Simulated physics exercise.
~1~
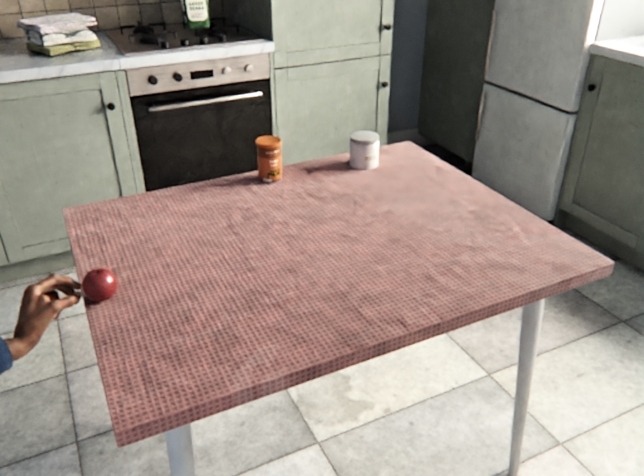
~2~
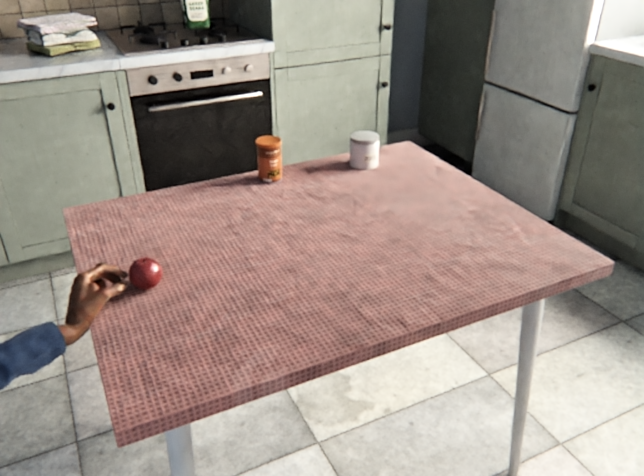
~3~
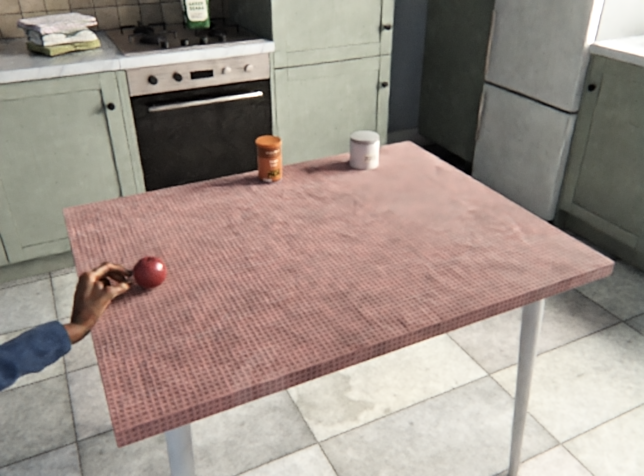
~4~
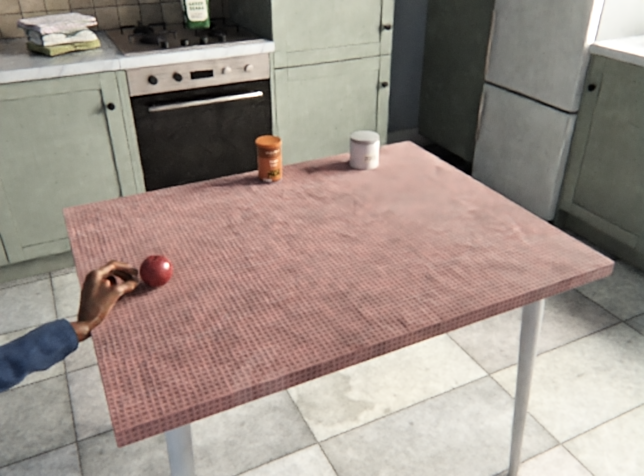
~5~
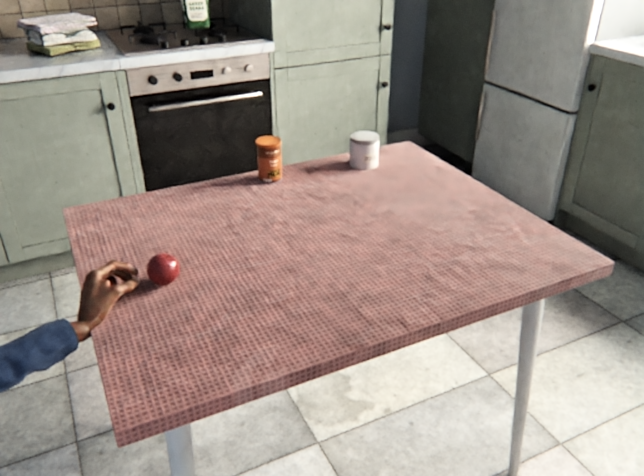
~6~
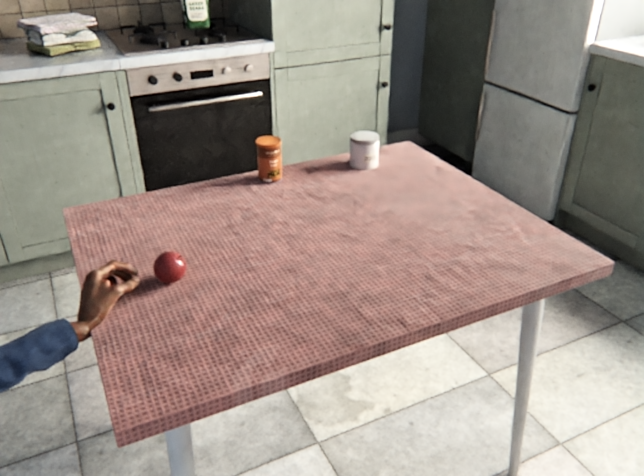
A red apple moves across a table with a red-checked top in a kitchen with sage-green cabinets, seen from slightly above by a still camera. An orange jar and a white container stand near the far edge, with an oven behind and a pale fridge at right. A blue-sleeved hand moves the apple rightward from the left edge, then stays behind as the apple slides slightly farther right.
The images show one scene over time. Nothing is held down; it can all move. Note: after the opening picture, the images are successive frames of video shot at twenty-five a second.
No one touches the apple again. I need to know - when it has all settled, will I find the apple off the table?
No. Likely outcome: It is safe on the table.
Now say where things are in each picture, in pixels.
Under the hand; red apple (100, 284), in the first frame.
Under the hand; red apple (145, 273), in the second frame.
Under the hand; red apple (150, 272), in the third frame.
Red apple (156, 270), in the fourth frame.
Red apple (163, 269), in the fifth frame.
Red apple (170, 268) displaced a little, in the sixth frame.
Then, 0.10 s past the last view, red apple displaced about its own width near (185, 264).
Then, 0.30 s past the last view, red apple displaced well along near (211, 257).
Then, 0.50 s past the last view, red apple displaced well along near (231, 252).
Then, 0.80 s past the last view, red apple displaced well along near (250, 248).
Finally, moved from the start, red apple. Final places as the last picture's camera would see them, red apple near (258, 246).
